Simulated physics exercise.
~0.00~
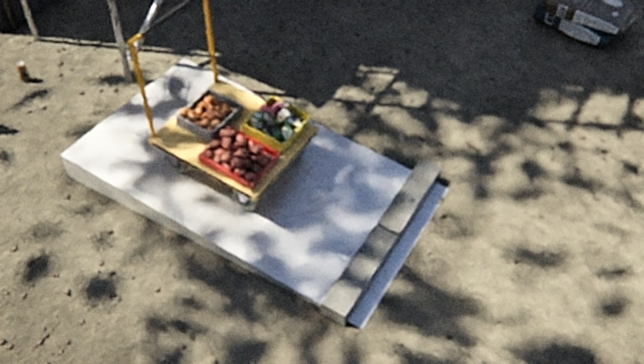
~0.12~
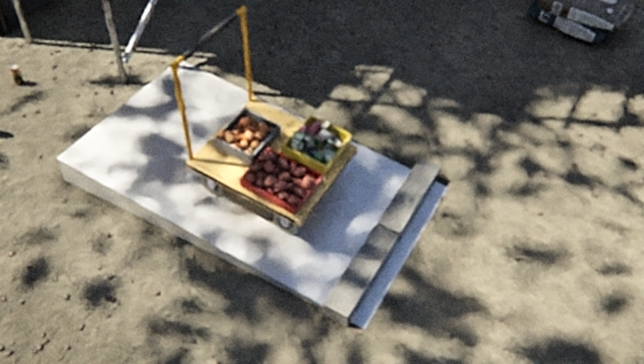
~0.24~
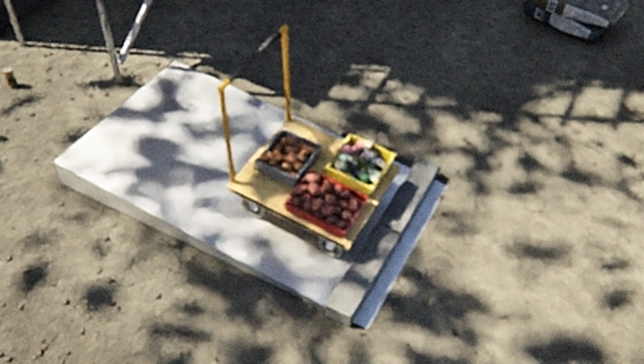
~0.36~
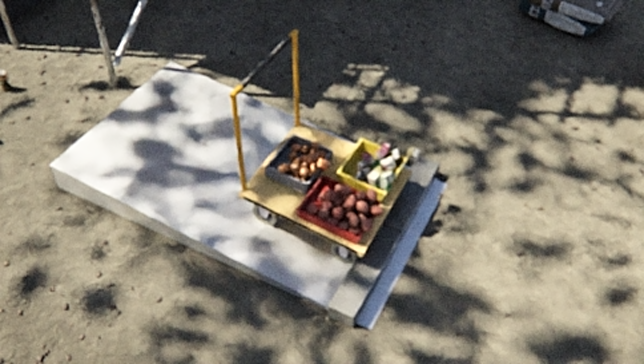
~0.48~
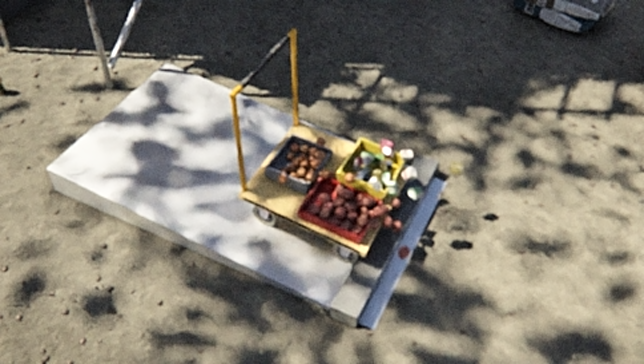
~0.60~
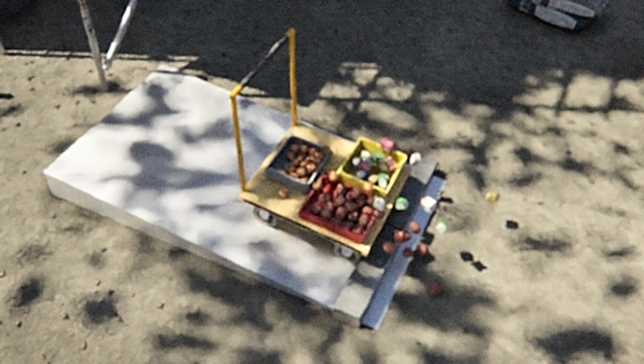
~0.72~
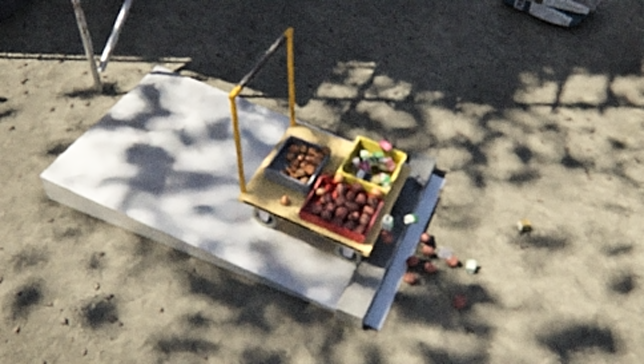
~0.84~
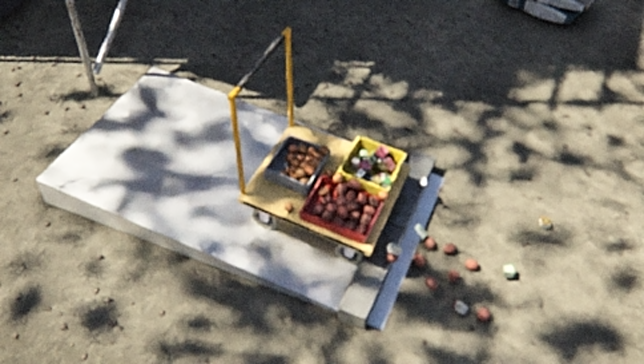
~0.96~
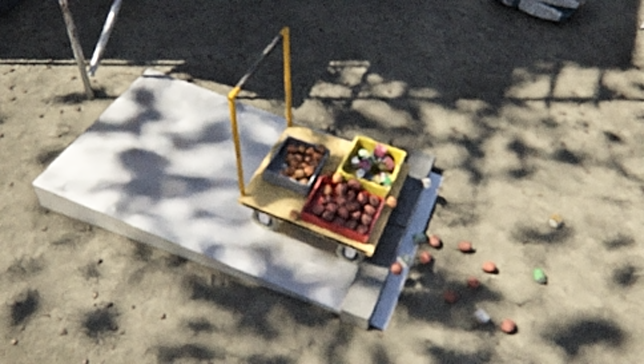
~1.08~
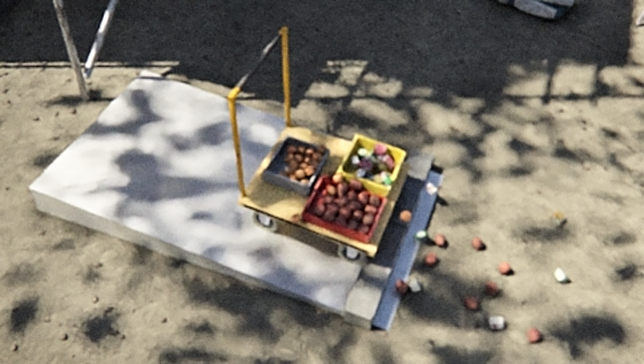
On sandy ground dappled with leafy shadow, seen from above at an angle, a pale, low ramp slopes toward a grey kerb at its right end. A yellow trolley with an upright handle carries a grey tote of brownish round items at the back, a yellow tote of mixed small cartons and a red tote of red potatoes in front. The trolley rolls right and down the ramp, then stops near the kerb, staying upright. Potatoes and cartons spill forward over the front edge, cross the kerb and scatter rightward across the sand. At the end the trolley stands still, its totes still partly filled.
